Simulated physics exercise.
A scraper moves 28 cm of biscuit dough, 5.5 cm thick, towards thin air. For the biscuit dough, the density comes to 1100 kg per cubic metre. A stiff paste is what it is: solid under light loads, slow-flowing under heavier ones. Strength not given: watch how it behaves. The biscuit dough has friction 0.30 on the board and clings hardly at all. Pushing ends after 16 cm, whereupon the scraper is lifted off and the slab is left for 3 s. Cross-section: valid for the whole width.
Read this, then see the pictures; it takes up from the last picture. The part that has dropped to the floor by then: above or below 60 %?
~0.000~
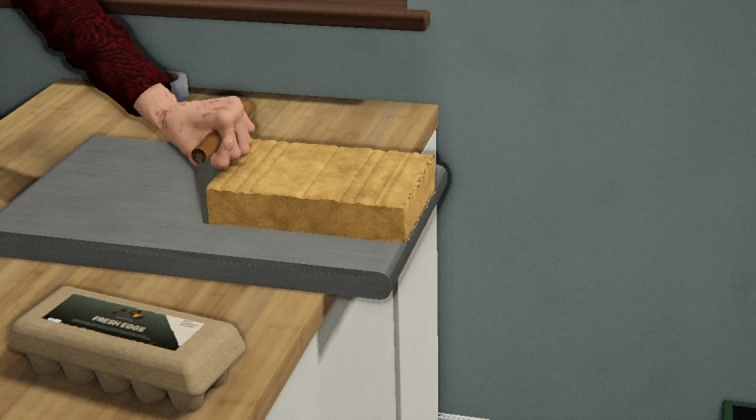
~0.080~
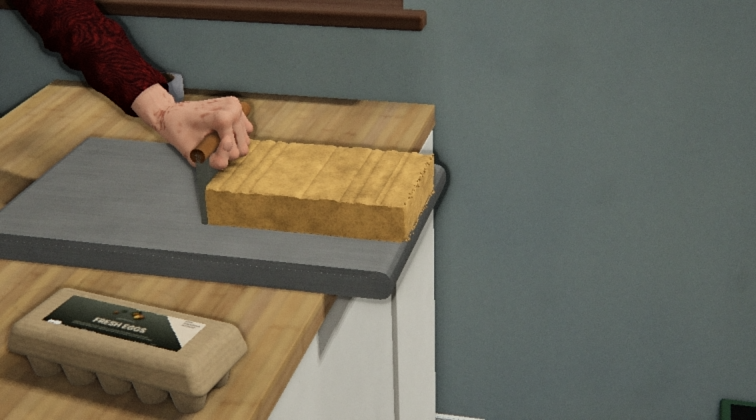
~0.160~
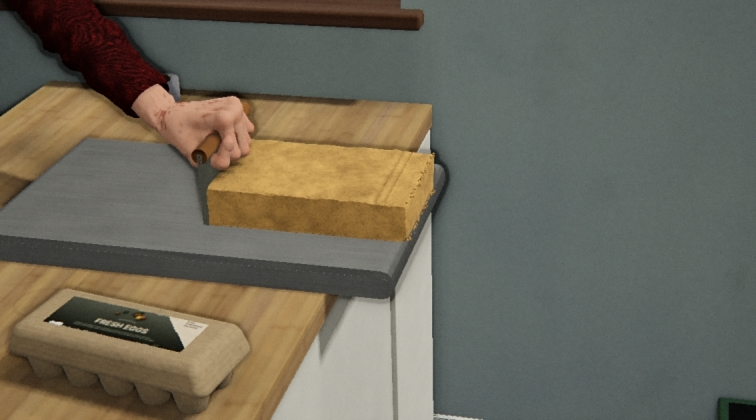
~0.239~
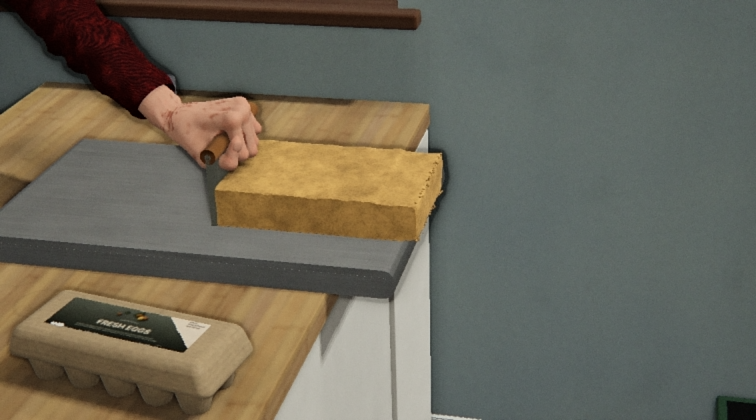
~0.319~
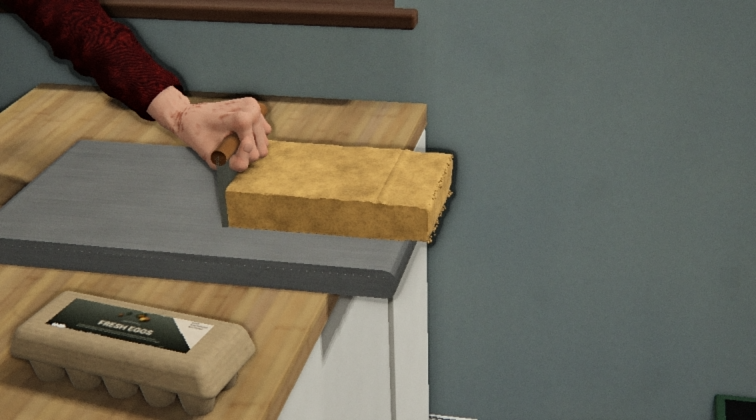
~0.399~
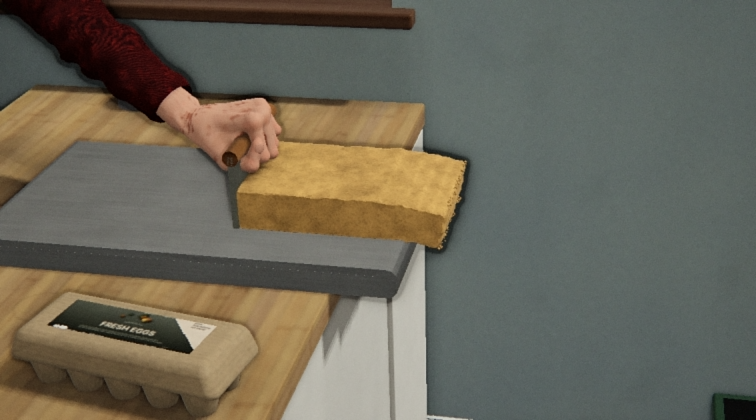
It ends up smaller than 60 percent.
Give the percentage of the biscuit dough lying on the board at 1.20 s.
Roughly 40 percent.
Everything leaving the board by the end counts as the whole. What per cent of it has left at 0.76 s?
My estimate: Some 70 per cent.
By 0.76 s, 57 % lies on the board and 0 % has fallen.
By 1.20 s, 38 % lies on the board and 27 % has fallen.
By 1.63 s, 38 % lies on the board and 50 % has fallen.
By 2.06 s, 38 % lies on the board and 50 % has fallen.
By 4.06 s, at the end, 38 % lies on the board and 50 % has fallen.
